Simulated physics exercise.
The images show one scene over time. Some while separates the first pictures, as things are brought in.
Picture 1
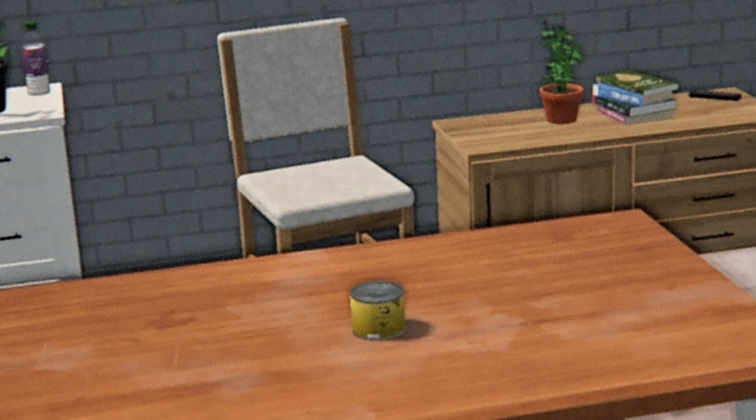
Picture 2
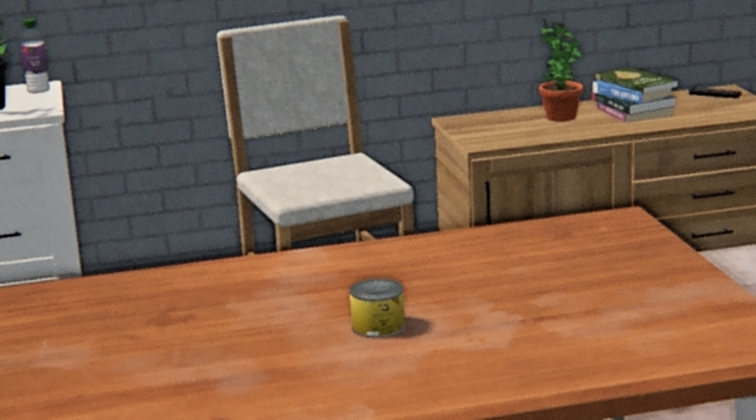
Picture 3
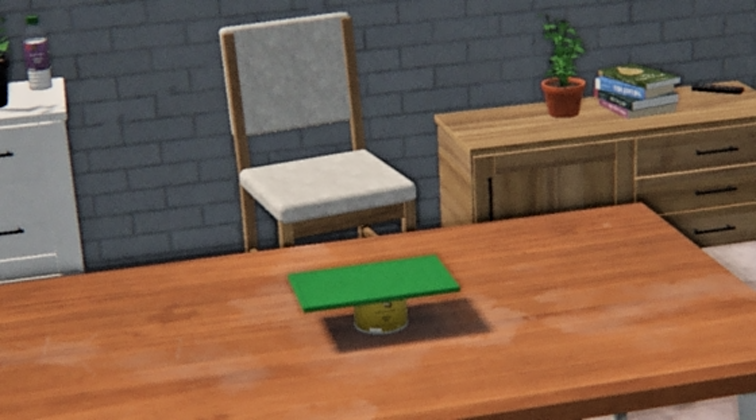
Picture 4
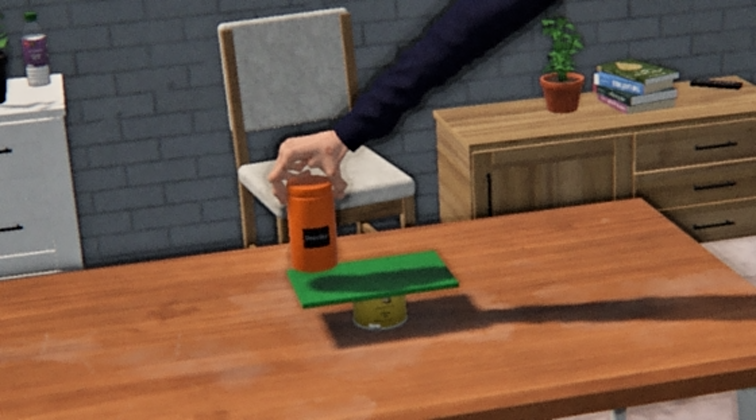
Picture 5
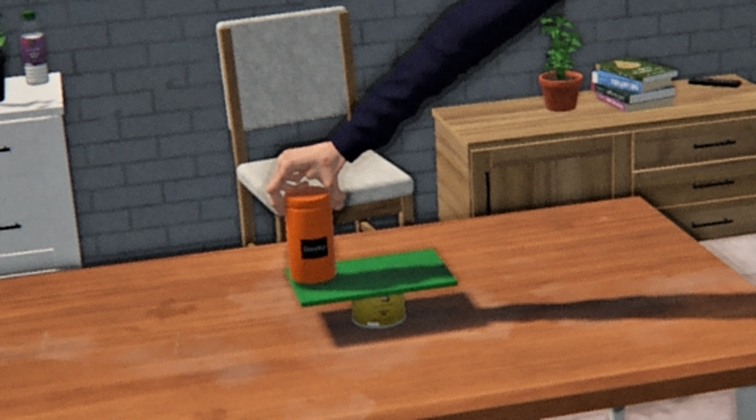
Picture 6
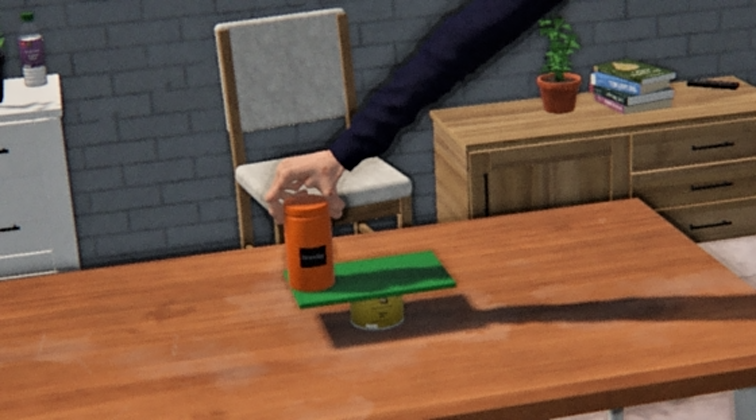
A green board appeared on top of a small yellow tub on the wooden table, then a hand lowered an orange jar onto the board's left end and kept hold of it.
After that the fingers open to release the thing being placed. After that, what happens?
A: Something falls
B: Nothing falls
A, something falls.
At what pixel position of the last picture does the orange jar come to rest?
Near (246, 321).
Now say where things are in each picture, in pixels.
The last thing is not in view yet; yellow tub (378, 311), in the first frame.
The last thing is not in view yet; yellow tub (378, 308), in the second frame.
The last thing is not in view yet; yellow tub (380, 305), in the third frame.
Still above its spot; orange jar (312, 223); yellow tub (379, 300), in the fourth frame.
Still above its spot; orange jar (310, 234); yellow tub (378, 299), in the fifth frame.
Set down, still held; orange jar (309, 243); yellow tub (376, 301), in the sixth frame.
Then, 0.30 s after the last picture, orange jar now fallen; green lid tipped 47° from how it was.
Then, 0.40 s after the last picture, green lid tipped 52° from how it was.
Then, 0.70 s after the last picture, green lid tipped 23° from how it was.
At rest, fallen, orange jar; left askew, green lid; yellow tub in place. Seen from the same camera at the end, orange jar near (246, 321). The stack loses its balance.
